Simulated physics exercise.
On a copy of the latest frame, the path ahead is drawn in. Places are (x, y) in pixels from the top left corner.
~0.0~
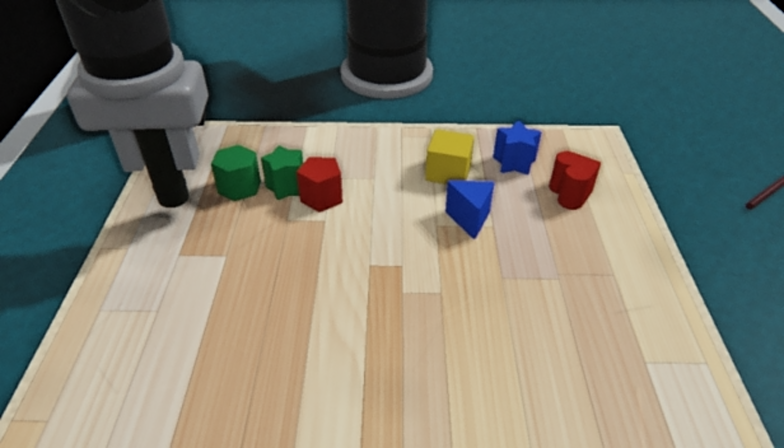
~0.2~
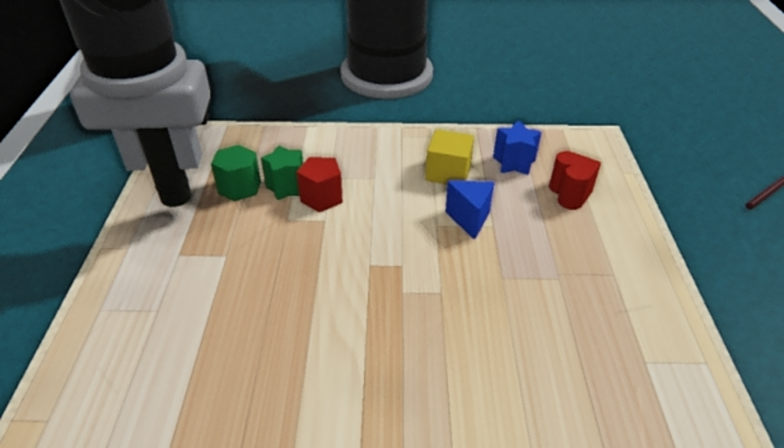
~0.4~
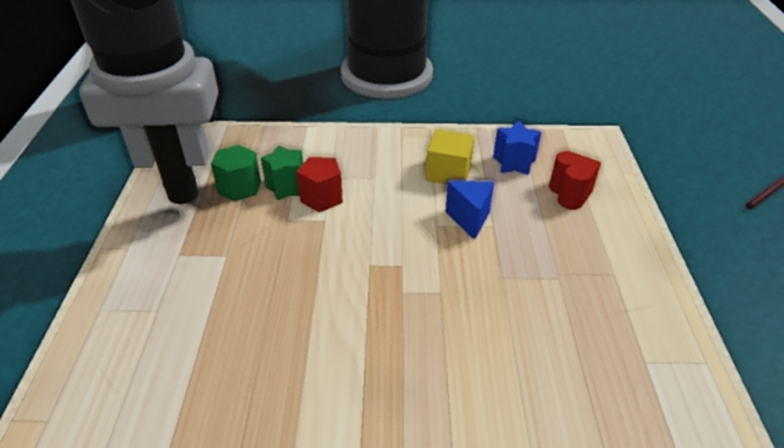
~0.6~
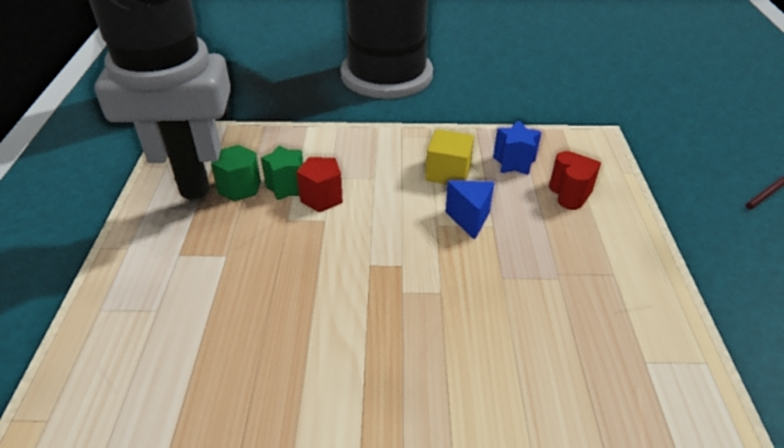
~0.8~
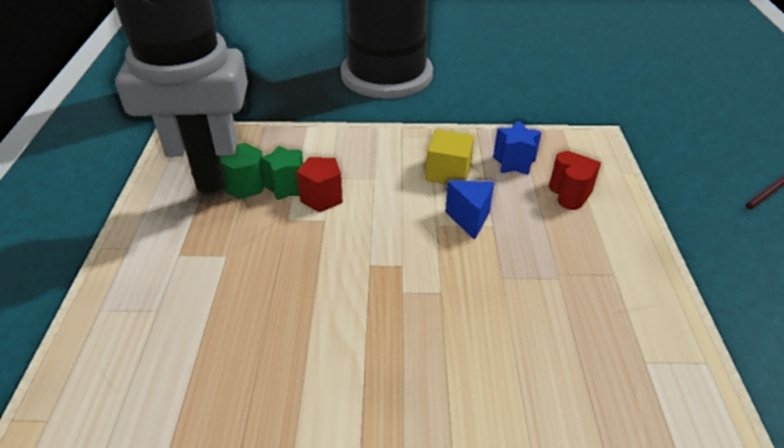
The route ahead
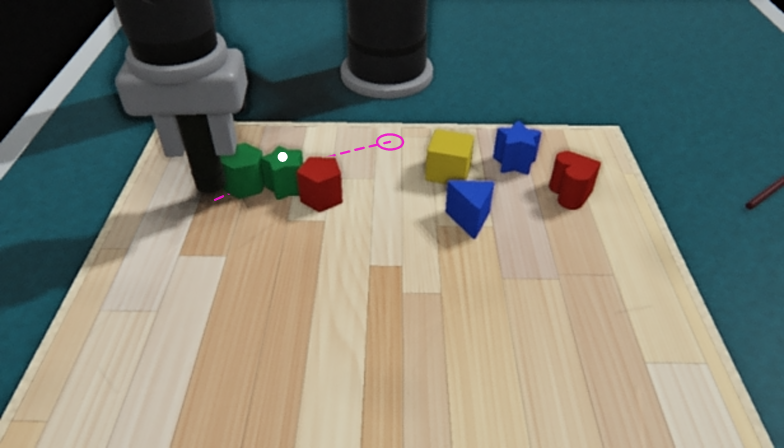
A dark post under a gray robot arm stayed still at first, then slid slowly right toward the green six-sided block, nudging it slightly, while the other colored blocks sat still on the wooden board.
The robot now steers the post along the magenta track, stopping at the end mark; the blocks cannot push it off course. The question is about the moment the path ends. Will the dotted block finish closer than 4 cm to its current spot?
Answer: No.
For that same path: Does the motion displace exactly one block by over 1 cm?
Final answer: No.
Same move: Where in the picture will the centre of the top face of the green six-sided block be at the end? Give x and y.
I'd place it at (306, 113), taking the centre of its top.
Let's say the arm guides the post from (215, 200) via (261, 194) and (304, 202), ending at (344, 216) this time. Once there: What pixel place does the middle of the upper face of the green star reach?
(301, 150)
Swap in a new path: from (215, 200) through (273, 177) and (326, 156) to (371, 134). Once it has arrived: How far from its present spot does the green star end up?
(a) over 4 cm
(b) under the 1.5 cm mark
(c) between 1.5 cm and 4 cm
That would be a.
The line goes from (215, 200) via (304, 164), ending at (390, 142); the dot is on the green star.
The first path, step by step. One third of the way, post (273, 160); green six-sided block (286, 126), turned 25° anticlockwise; green star (306, 146), turned 80° clockwise.
Two thirds of the way, post (333, 141); green six-sided block (306, 113), turned 60° anticlockwise; green star (341, 142).
At the end, post (390, 127); green six-sided block (306, 113), turned 60° anticlockwise; green star (342, 142), turned 180° clockwise; red five-sided block unmoved.
